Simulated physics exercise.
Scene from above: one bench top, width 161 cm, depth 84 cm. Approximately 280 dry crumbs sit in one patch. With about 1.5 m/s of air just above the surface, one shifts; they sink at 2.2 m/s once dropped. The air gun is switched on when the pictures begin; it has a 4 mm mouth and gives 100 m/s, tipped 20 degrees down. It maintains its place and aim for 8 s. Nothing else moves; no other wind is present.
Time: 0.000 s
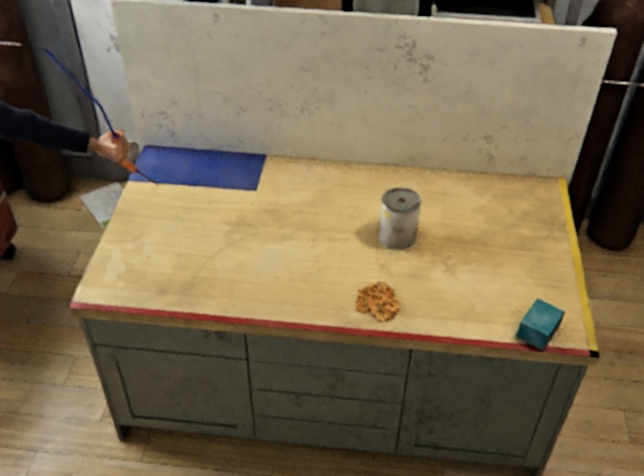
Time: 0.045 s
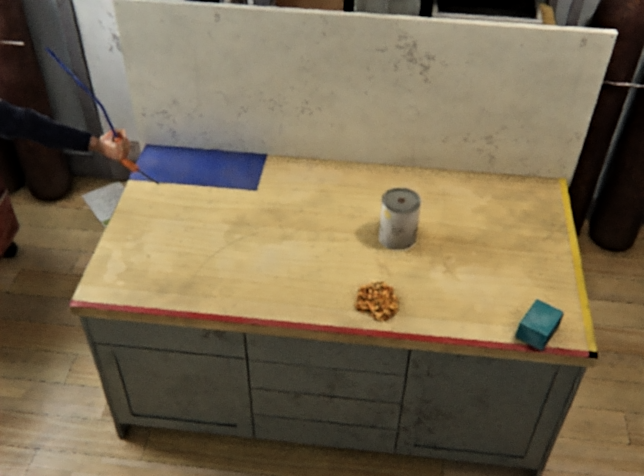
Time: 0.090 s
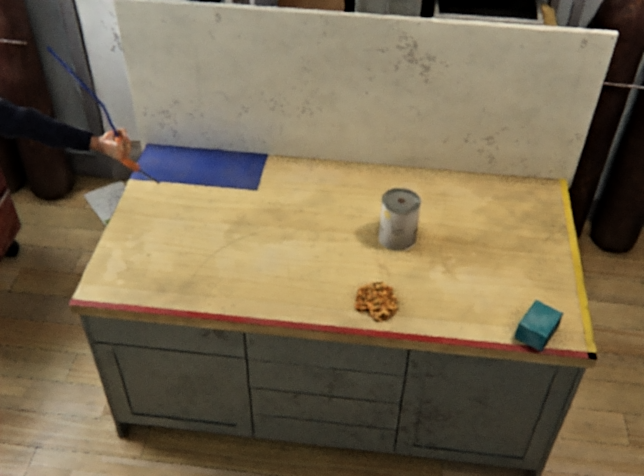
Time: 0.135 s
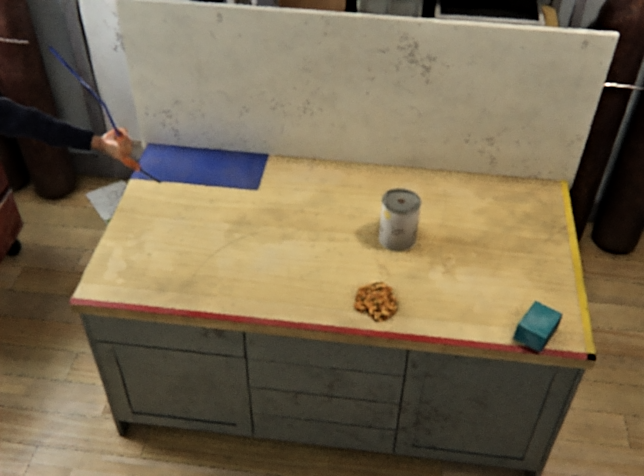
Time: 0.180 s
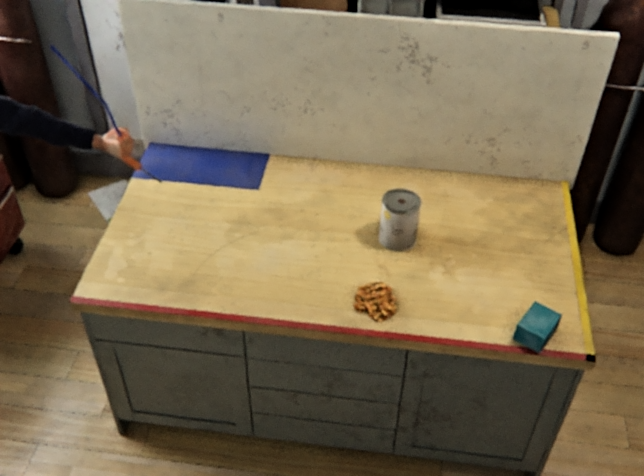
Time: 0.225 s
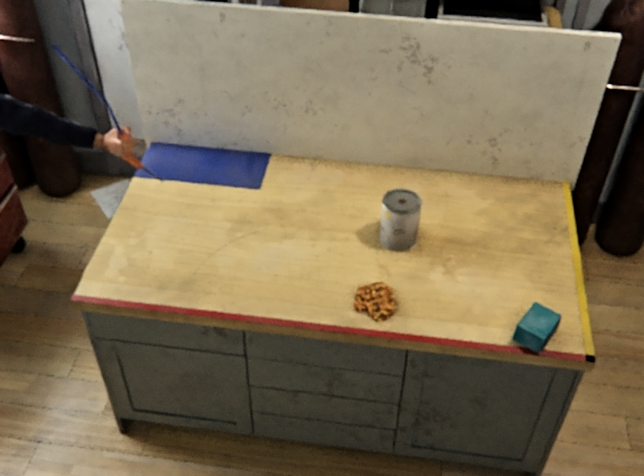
A hand holds a thin blue tool beside a bench while the crumbs stay still.
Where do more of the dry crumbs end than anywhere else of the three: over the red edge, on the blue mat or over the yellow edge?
It is red that takes the most.
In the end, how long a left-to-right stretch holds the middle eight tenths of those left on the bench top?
10 cm, give or take.
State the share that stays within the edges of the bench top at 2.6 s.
Estimated share: Some 30 %.
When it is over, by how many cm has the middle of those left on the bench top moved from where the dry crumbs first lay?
45 cm.
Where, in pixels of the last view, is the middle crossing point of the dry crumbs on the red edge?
At about (473, 348).
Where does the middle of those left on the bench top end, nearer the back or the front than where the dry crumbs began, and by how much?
I'd say frontward, around 10 cm.
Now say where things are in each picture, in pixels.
In the first frame, the middle of the dry crumbs is near (379, 302), none has stirred yet and the mouth of the air gun is at (159, 185).
In the second frame, the middle of the dry crumbs is near (378, 300), none has stirred yet, the red edge is centred on (326, 332), the yellow edge is centred on (580, 258) and the blue mat is centred on (199, 167).
In the third frame, the middle of the dry crumbs is near (378, 300), none has stirred yet, the top of a tin is at (402, 200) and the top of a block is at (541, 318).
In the fourth frame, the middle of the dry crumbs is near (377, 300) and none has stirred yet.
In the fifth frame, the middle of the dry crumbs is near (377, 300) and none has stirred yet.
In the sixth frame, the middle of the dry crumbs is near (377, 300) and none has stirred yet.
After 1.6 s, 30 % are on the move or not yet settled, 60 % are over the red edge, 0 % over the yellow edge and 0 % on the blue mat; the middle of those still in play is near (506, 344).
After 2.6 s, 21 % are on the move or not yet settled, 66 % are over the red edge, 0 % over the yellow edge and 0 % on the blue mat; the middle of those still in play is near (511, 341).
After 4.4 s, 17 % are on the move or not yet settled, 69 % are over the red edge, 0 % over the yellow edge and 0 % on the blue mat; the middle of those still in play is near (512, 344).
After 8.0 s, at the end, 74 % are over the red edge, 0 % over the yellow edge and 0 % on the blue mat; the middle of those still in play is near (512, 342).
